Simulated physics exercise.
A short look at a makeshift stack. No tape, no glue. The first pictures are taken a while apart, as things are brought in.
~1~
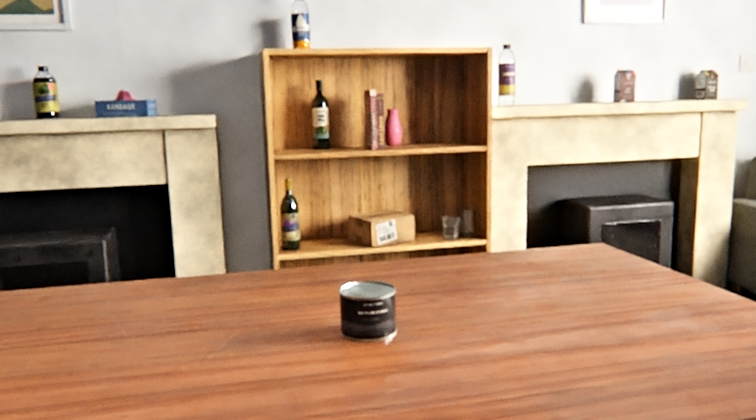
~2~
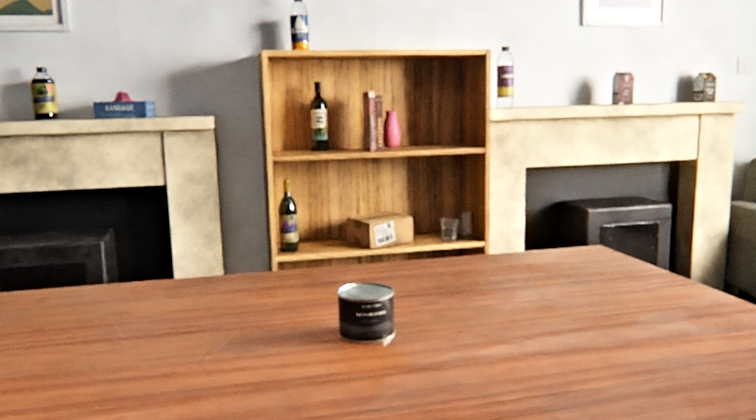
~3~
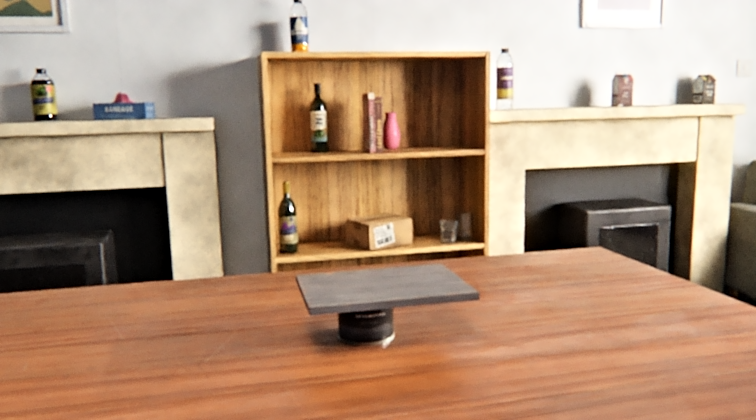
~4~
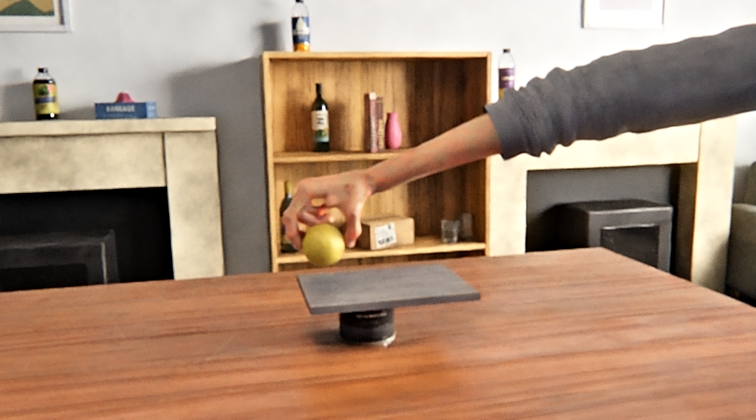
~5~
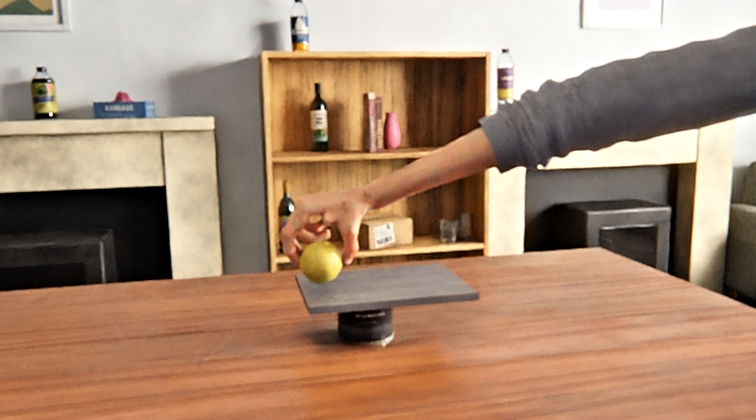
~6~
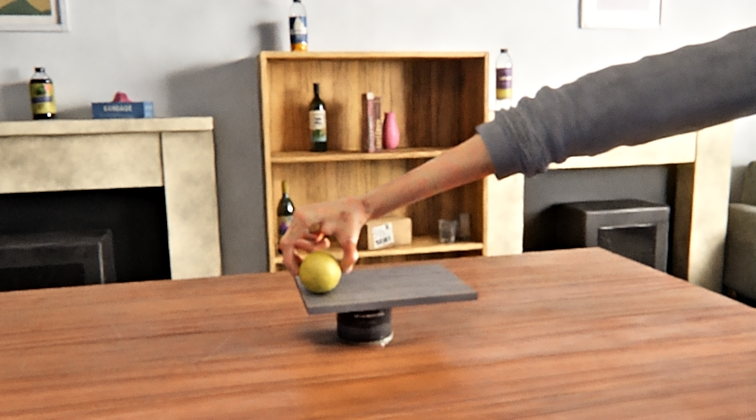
The clip opens on a small dark tin standing alone on a wooden table, with a bookshelf and fireplaces behind. A flat grey board then appears on top of the tin. A hand reaches in from the right holding a yellow lemon and lowers it onto the board's left side, keeping hold of it.
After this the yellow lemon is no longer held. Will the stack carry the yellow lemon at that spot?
Outcome: The stack keeps its balance.
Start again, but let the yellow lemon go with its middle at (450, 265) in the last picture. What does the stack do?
Then it loses its balance.
Then, 0.20 s after the last picture, nothing has stirred.
Then, 0.40 s after the last picture, yellow lemon resting near (320, 273).
At rest, all 3 in place. Seen from the same camera at the end, yellow lemon near (320, 273). The stack holds.
